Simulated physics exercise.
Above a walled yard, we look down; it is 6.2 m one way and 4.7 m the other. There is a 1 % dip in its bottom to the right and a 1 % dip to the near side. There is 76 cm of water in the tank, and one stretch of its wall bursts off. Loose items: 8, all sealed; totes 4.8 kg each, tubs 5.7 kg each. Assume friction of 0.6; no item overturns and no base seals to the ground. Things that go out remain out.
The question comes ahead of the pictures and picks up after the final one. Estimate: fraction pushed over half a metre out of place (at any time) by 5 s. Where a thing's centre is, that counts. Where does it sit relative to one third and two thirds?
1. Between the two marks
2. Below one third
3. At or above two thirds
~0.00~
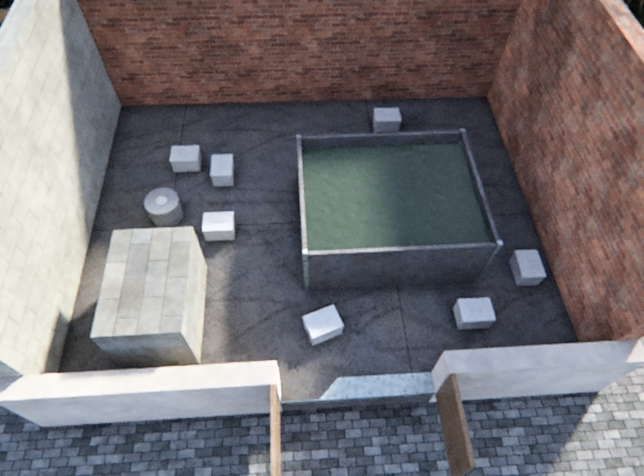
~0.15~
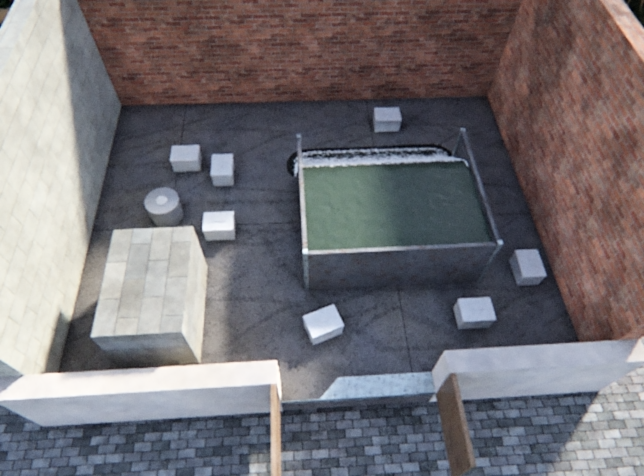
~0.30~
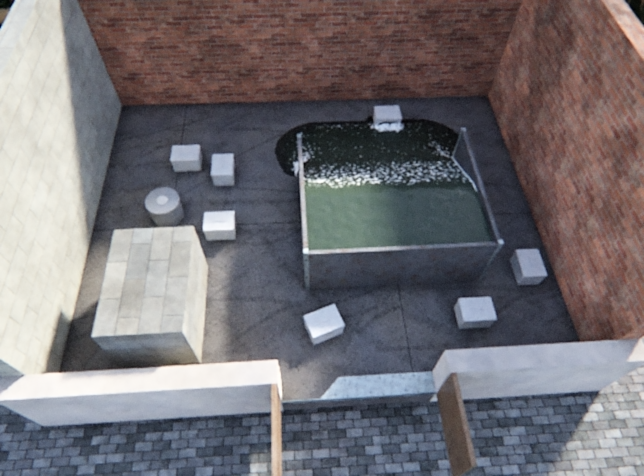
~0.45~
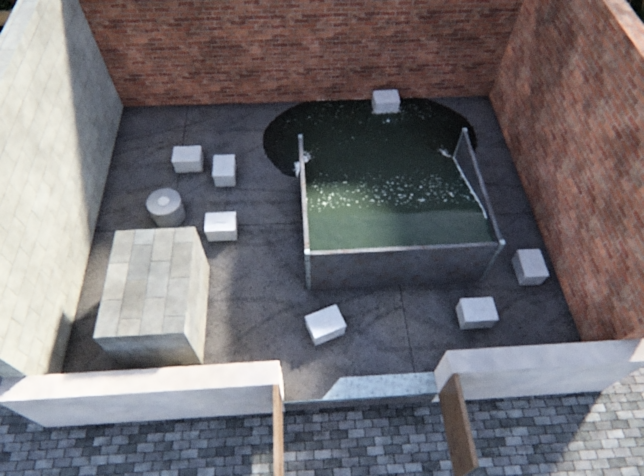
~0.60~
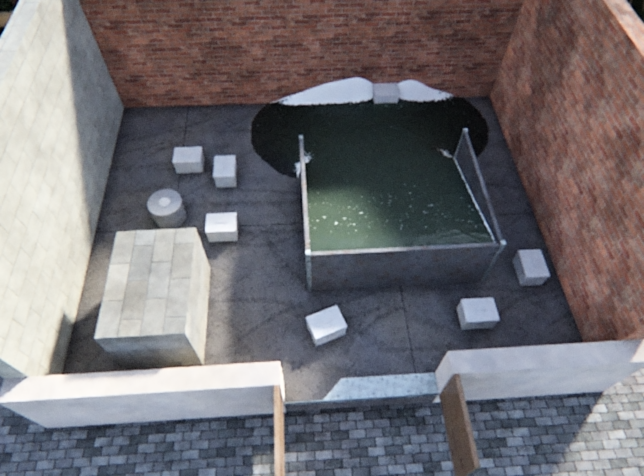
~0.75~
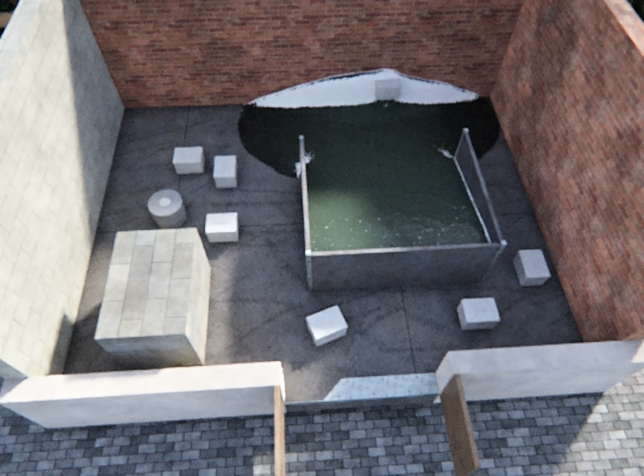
3, at or above two thirds.
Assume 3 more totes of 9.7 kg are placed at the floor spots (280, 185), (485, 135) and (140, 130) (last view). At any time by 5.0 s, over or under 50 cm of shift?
One after another they come out inside the limit, above it, above it.
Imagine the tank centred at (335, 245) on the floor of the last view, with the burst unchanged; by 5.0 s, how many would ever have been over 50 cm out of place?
6.
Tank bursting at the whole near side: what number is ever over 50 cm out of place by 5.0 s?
So the tally would be 4.
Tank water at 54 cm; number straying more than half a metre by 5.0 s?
In that case the number is 6.
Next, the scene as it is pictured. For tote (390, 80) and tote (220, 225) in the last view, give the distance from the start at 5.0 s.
The first is off by 250 cm, the second by 100 cm.
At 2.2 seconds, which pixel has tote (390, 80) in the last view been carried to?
Roughly at (468, 75).
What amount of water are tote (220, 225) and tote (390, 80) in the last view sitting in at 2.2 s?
About 0 and 44 cm.
After 1.1 s 1 of 8 are over 50 cm from their spots; 1 afloat.
After 2.2 s 1 of 8 are over 50 cm from their spots; 1 afloat.
After 3.5 s 5 of 8 are over 50 cm from their spots; 5 afloat.
After 5.0 s 8 of 8 are over 50 cm from their spots, and 8 have been at some point; 8 afloat.
